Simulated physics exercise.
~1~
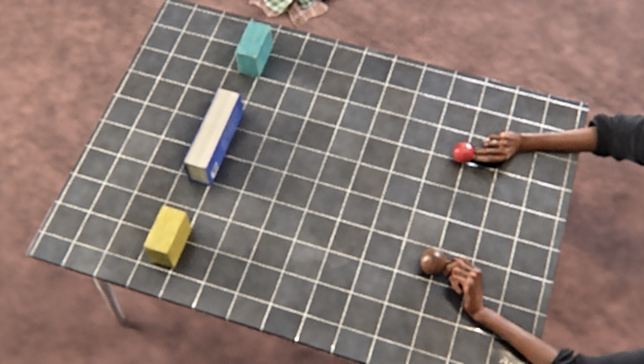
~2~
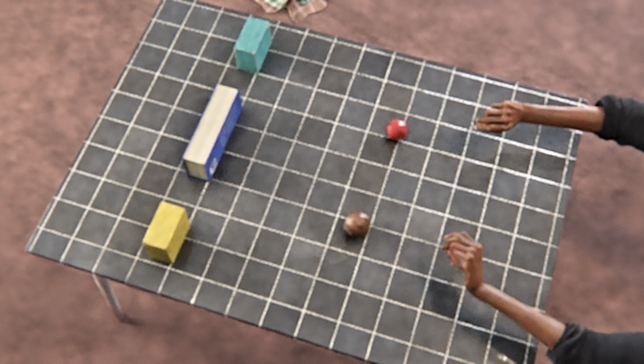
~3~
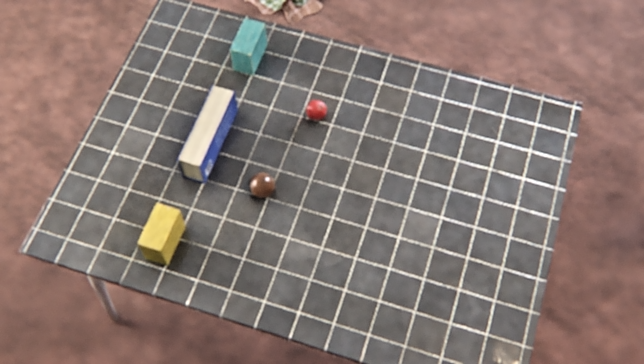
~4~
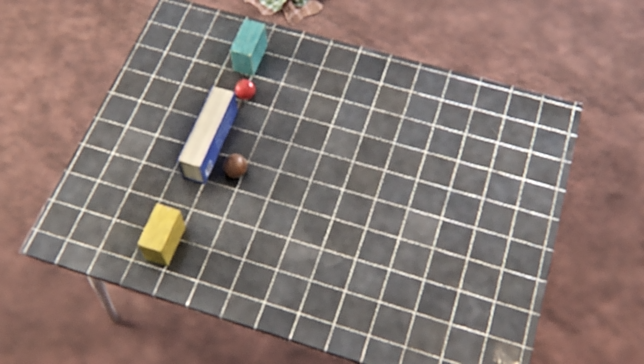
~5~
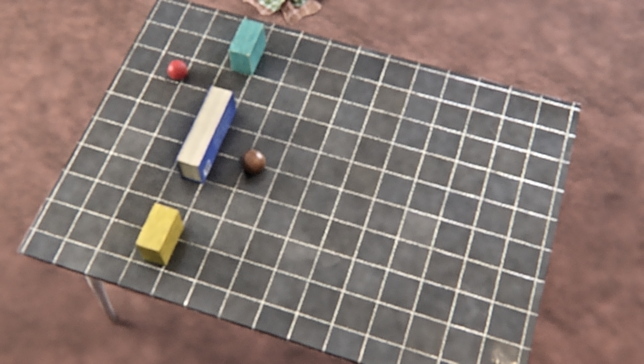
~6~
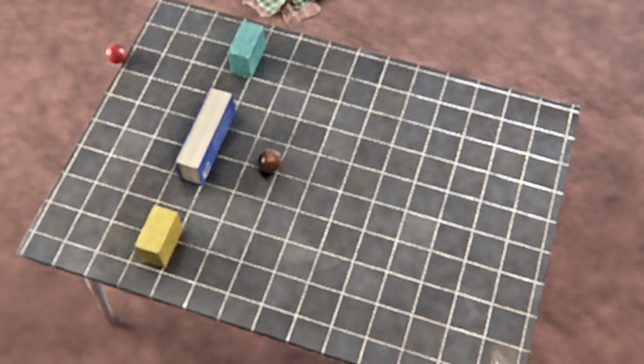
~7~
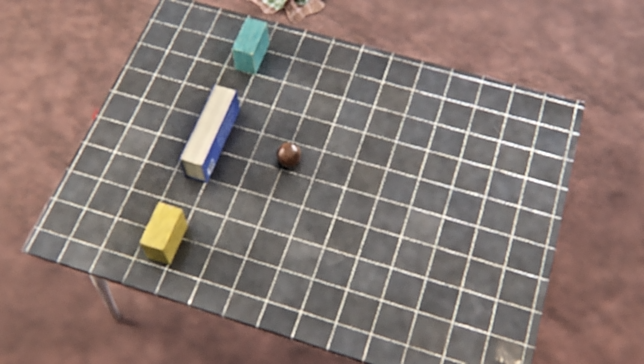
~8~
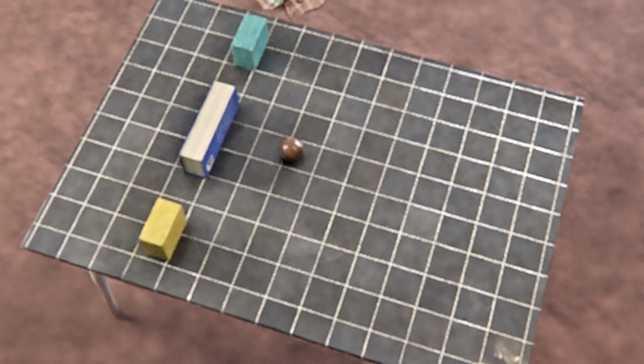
Red and brown balls rolling left across a tiled table from two hands, one passing between blocks, the other bouncing back off a book.
